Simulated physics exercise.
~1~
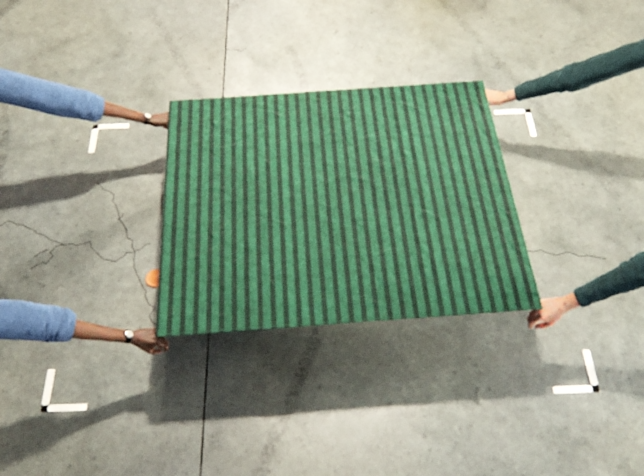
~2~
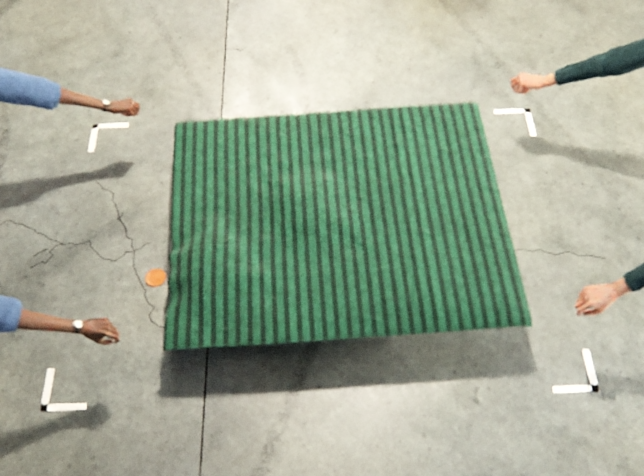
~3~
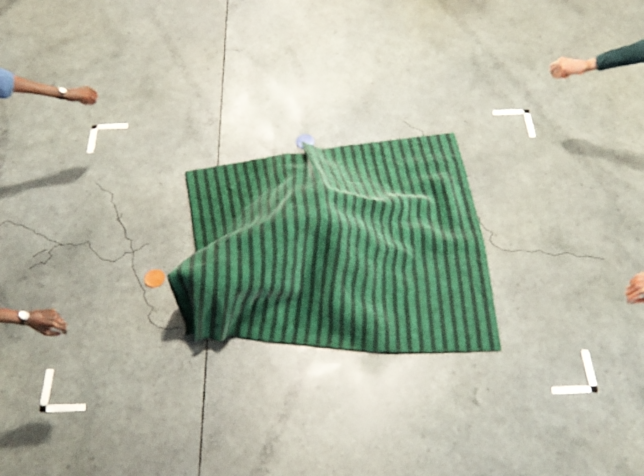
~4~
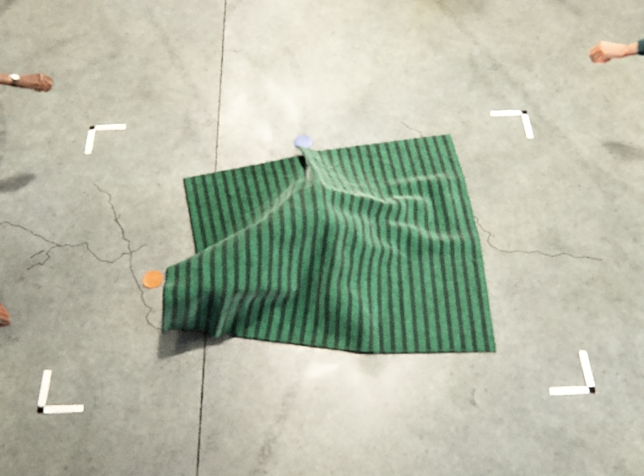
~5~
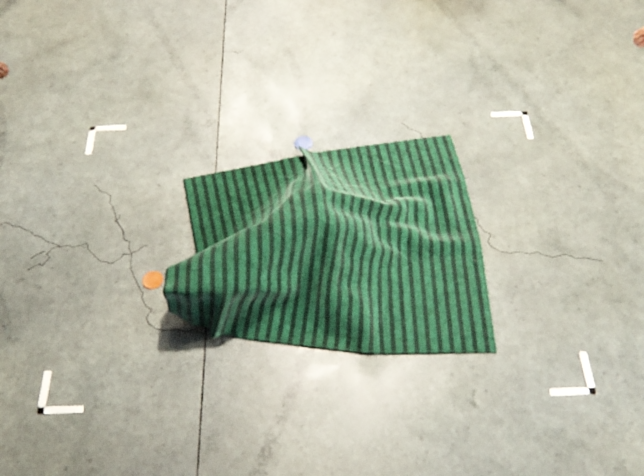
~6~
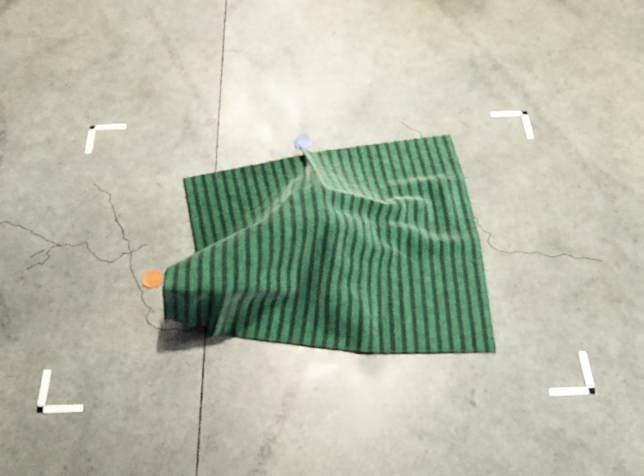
The clip opens with two pairs of hands, blue sleeves on the left and dark green on the right, holding a green striped dust sheet level above a cracked concrete floor with white corner marks. The hands let go, and the sheet drops while still nearly flat, an orange disc showing by its left edge. It then sinks and crumples over raised shapes hidden beneath, revealing a blue coaster at its top edge as the hands draw back. The arms leave to either side. The sheet ends at rest, peaked and creased, with the orange disc and blue coaster still in view.
